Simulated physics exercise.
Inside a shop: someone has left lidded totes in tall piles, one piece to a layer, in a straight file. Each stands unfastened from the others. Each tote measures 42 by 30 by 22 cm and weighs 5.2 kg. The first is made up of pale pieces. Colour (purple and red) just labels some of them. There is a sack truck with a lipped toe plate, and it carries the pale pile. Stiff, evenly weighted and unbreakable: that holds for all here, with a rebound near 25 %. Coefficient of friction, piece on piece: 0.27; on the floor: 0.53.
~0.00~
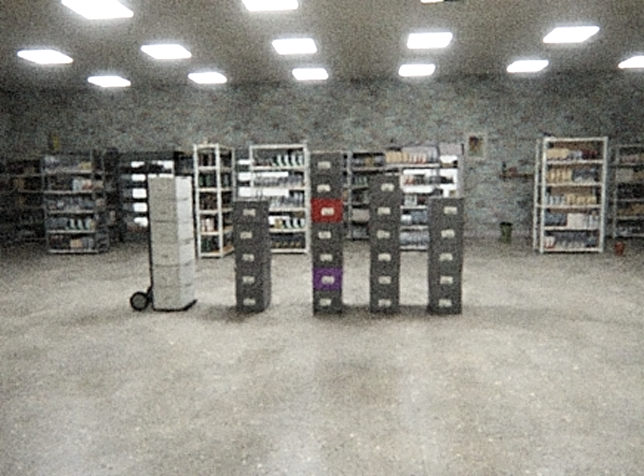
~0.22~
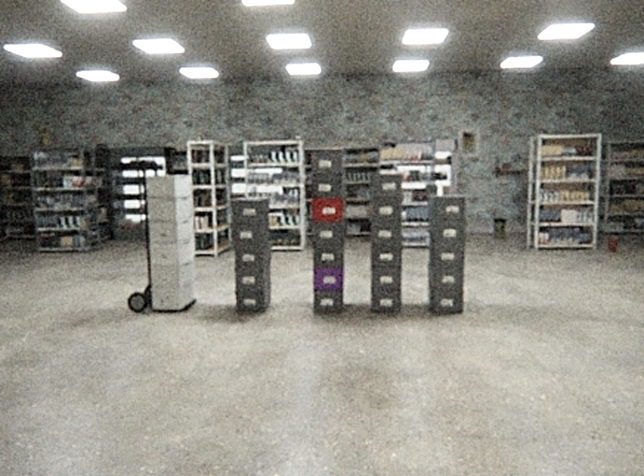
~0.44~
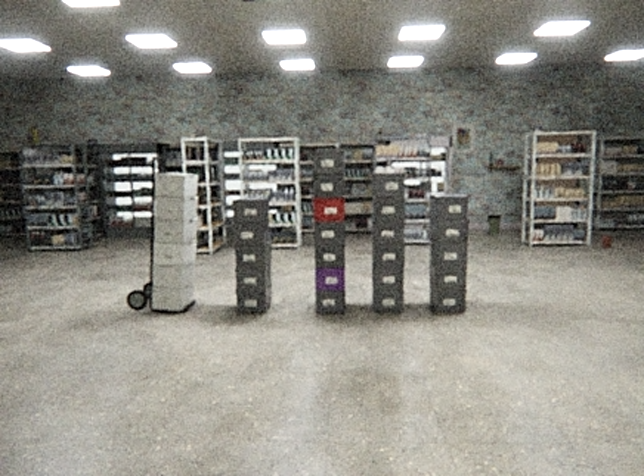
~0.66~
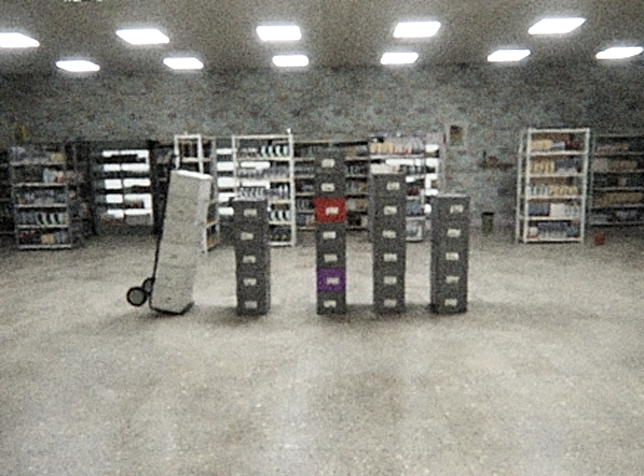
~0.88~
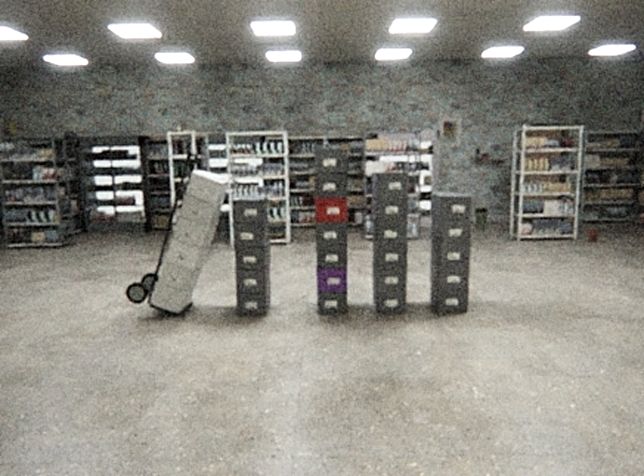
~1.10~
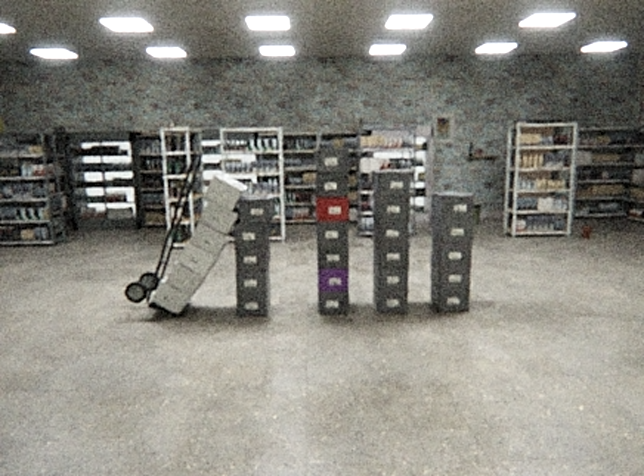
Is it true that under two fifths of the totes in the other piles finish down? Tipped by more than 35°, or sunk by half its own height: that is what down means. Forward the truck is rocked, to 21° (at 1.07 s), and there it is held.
No, more than two fifths end down.
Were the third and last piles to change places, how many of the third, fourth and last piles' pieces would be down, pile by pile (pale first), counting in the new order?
Third 3, fourth 5, last 7.
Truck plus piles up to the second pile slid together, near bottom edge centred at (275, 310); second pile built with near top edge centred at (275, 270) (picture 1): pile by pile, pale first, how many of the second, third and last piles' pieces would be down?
Pile by pile that makes second 0, third 0, last 0.
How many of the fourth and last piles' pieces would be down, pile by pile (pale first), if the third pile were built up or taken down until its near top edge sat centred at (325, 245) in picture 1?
Fourth 5, last 5.
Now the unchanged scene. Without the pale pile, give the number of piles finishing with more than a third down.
The number of such piles is 4.
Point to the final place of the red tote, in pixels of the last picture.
Look near (427, 252) in the final frame.
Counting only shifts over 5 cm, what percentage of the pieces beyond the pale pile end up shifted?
Shifted share: 85 %.
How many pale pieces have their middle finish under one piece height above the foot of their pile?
For the pale pieces, I get 2.
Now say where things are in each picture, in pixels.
In the first picture (places mark the middle of the side facing us; the camera moves round a little), truck frame (147, 193) 0° forward; purple tote (326, 279); red tote (326, 211); the rest undisturbed.
In the second picture, truck frame (145, 192) 0° forward; red tote (327, 210).
In the third picture, truck frame (153, 189) 5° forward, top of the pale pile leaning 5°; purple tote (330, 280); the rest undisturbed.
In the fourth picture, truck frame (167, 187) 12° forward, top of the pale pile leaning 12°; red tote (330, 210); the rest undisturbed.
In the fifth picture, truck frame (181, 186) 19° forward, top of the pale pile leaning 20°; red tote (331, 210); the rest undisturbed.
In the sixth picture, truck frame (185, 185) 21° forward, top of the pale pile leaning 31°; red tote (333, 210); purple tote (333, 281); one has shifted.
After 1.66 s, 6 of the pale pile down; none of the 23 other totes down, 8 disturbed; red tote shifted 8 cm.
After 2.64 s, 6 of the pale pile down; 8 of the 23 other totes down; purple tote leaning 31°; red tote leaning 30°, 13 cm lower.
After 3.32 s, 6 of the pale pile down; 20 of the 23 other totes down; purple tote leaning 47°, 15 cm lower; red tote leaning 43°, 39 cm lower.
At rest (4.7 s), 6 of the pale pile down; 20 of the 23 other totes down; red tote leaning 41°, 45 cm lower; purple tote leaning 41°, 15 cm lower. That is 87 per cent. As the last picture would show them, middles, red tote near (427, 252), purple tote near (367, 291).
